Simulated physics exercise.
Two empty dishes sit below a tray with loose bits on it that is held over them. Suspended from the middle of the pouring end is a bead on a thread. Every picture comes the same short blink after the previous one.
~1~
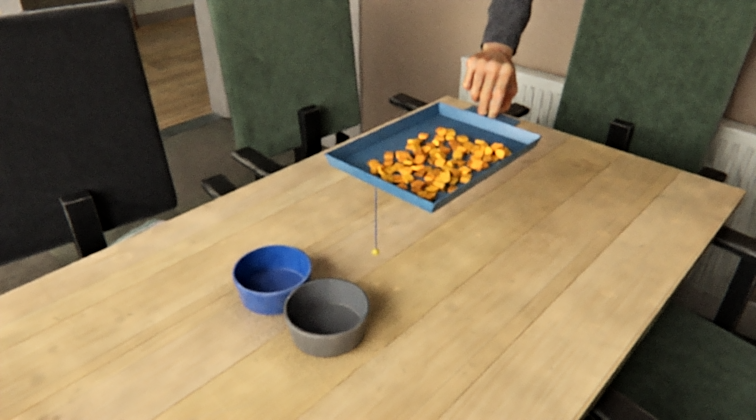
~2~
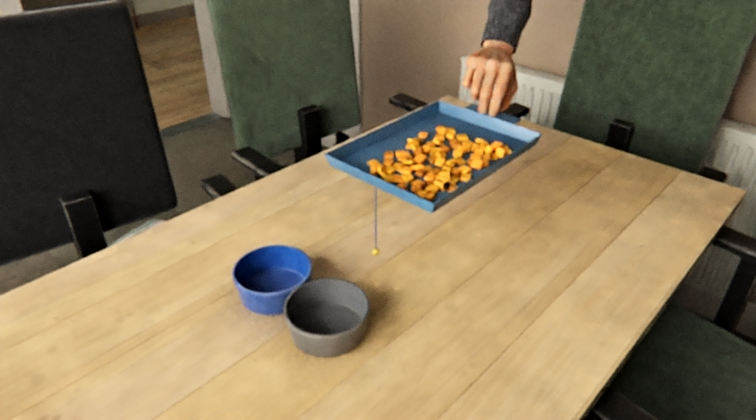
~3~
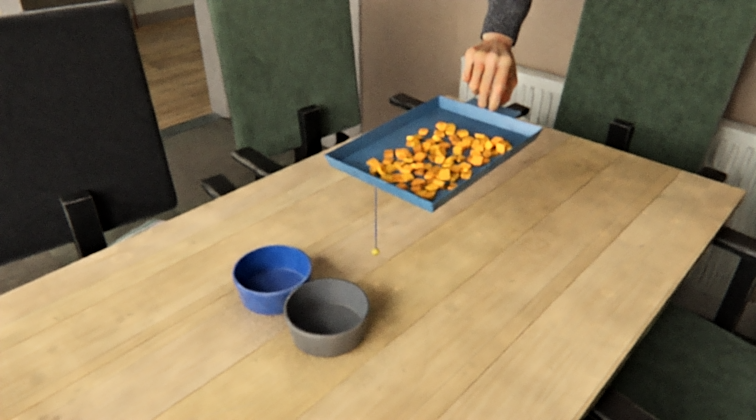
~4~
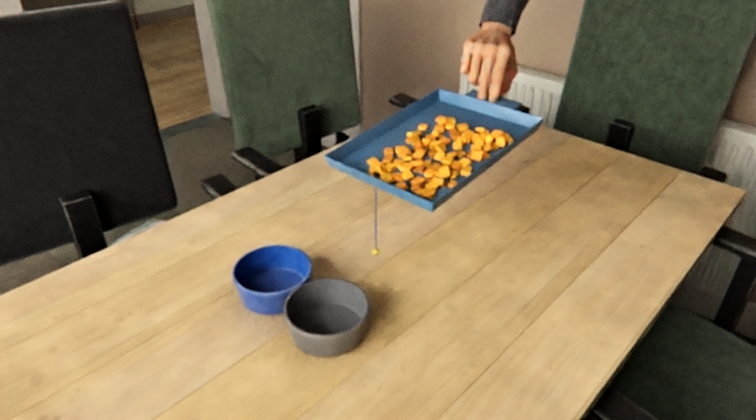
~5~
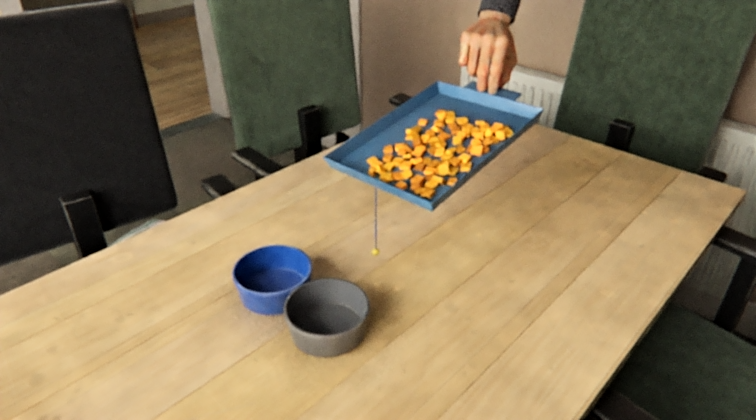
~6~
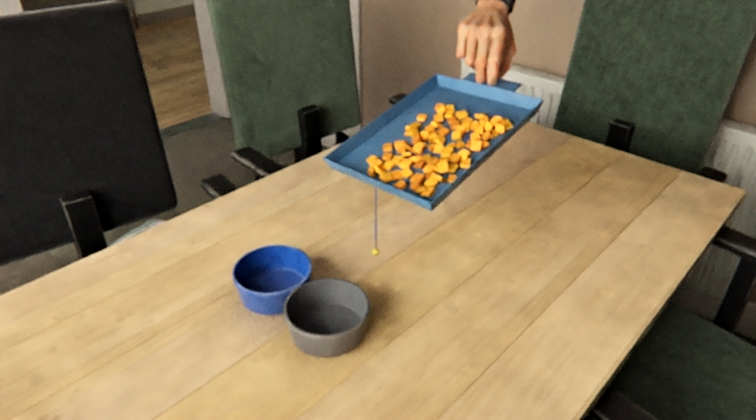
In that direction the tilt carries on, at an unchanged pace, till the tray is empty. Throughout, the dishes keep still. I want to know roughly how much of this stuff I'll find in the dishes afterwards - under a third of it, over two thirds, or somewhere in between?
The catch stays below a third.
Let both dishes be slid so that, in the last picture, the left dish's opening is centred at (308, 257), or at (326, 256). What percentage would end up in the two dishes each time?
Around 90 % followed by around 90 %.
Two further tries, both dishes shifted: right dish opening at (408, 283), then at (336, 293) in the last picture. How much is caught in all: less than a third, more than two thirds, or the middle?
Initially in the middle band, afterwards the middle third.
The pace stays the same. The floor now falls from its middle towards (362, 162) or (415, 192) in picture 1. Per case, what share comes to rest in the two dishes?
About 0 % and 0 %.
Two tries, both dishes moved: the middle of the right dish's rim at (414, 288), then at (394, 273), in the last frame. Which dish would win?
Try one: The dish on the left-hand side; try two: The dish on the left-hand side.
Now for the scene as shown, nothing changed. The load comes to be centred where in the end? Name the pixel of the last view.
The centre comes to rest close to (341, 288).
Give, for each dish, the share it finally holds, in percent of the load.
In the left dish 0 per cent comes to rest, in the right dish 10 per cent.
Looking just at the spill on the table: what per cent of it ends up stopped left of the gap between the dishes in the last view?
Near 0 in a hundred.
Soon after the last picture, tray tipped steeply; all on the tray.
A little later, tray tipped right over; about two thirds on the tray; a stray few in the right dish; about a quarter outside both; a small part in the air.
Later still, tray tipped past a quarter turn; a small part in the right dish; a stray few in the left dish; most outside both.
At rest, tray tipped past a quarter turn; a small part in the right dish; a stray few in the left dish; most outside both.
